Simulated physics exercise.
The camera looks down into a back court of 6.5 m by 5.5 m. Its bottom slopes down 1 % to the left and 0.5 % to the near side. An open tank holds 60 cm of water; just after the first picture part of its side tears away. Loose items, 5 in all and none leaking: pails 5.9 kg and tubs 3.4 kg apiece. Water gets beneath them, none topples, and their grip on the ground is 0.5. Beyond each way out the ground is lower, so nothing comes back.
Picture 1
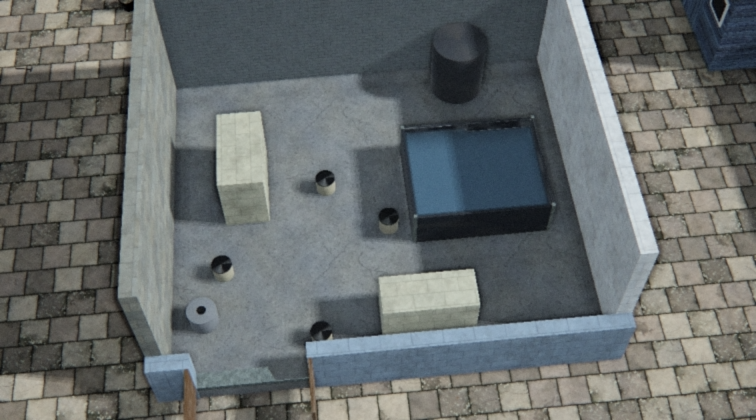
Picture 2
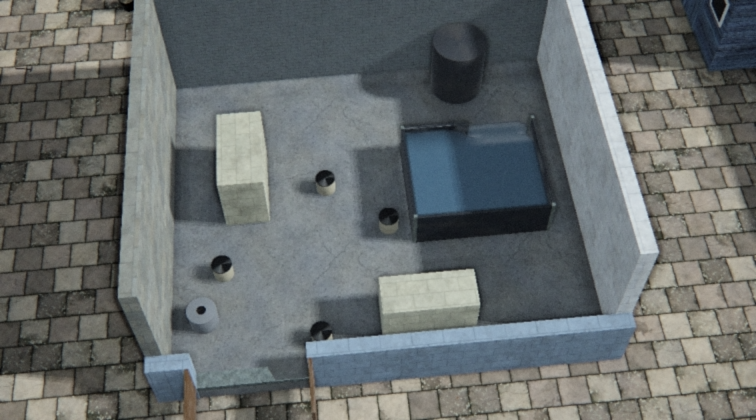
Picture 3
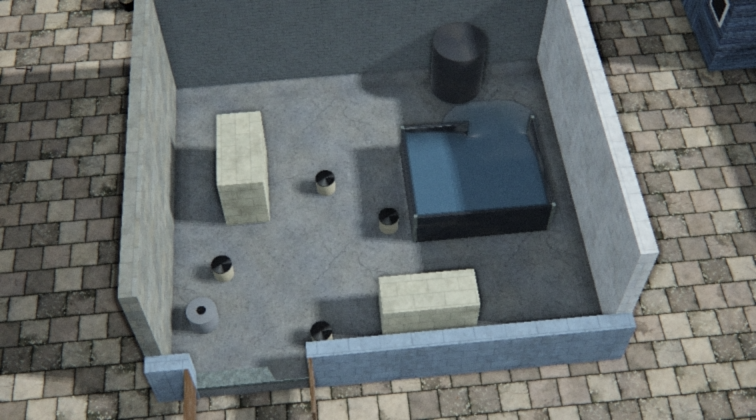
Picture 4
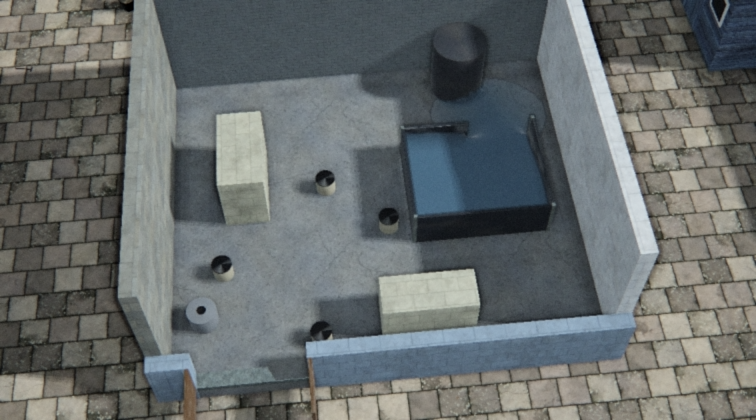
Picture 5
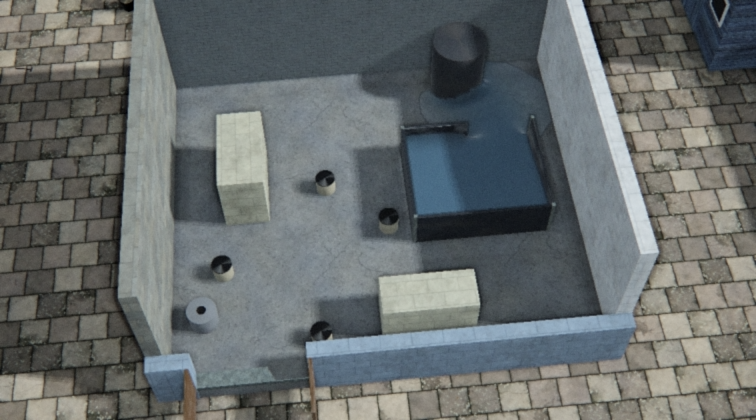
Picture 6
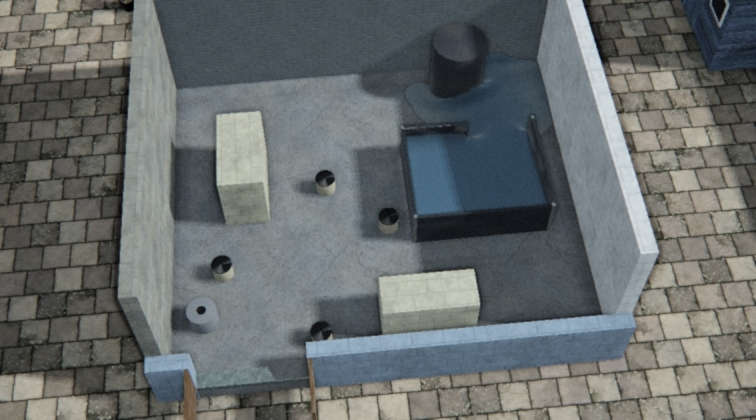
At first, an open tank of blue water stands at the right of a walled grey court, among pale blocks and small scattered pails. Water then slips out at the tank's far side and spreads across the floor around the dark cylinder behind it, while the pails stay still.
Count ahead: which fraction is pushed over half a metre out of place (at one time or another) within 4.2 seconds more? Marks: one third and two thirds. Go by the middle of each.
Share: Less than a third.
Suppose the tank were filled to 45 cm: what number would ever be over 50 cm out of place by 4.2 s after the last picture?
In that case 0 of them.
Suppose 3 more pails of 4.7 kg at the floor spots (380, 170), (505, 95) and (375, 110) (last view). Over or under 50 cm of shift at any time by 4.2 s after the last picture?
In turn: Less, more, over.
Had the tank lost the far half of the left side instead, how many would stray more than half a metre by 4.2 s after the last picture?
Then 3.
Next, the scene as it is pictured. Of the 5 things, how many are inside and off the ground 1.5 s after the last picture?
I count 0.
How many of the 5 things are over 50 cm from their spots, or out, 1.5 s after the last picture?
0 of them.
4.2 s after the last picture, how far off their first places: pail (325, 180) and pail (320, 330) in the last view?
In turn: 0 cm, 0 cm.
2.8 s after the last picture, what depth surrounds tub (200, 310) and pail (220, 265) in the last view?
About 0 and 0 cm.
Then, 0.4 s after the last picture 0 of 5 are over 50 cm from their spots; 0 afloat.
Then, 1.5 s after the last picture 0 of 5 are over 50 cm from their spots; 0 afloat.
Then, 2.8 s after the last picture 0 of 5 are over 50 cm from their spots; 0 afloat.
Then, 4.2 s after the last picture 0 of 5 are over 50 cm from their spots, and 0 have been at some point; 0 afloat.
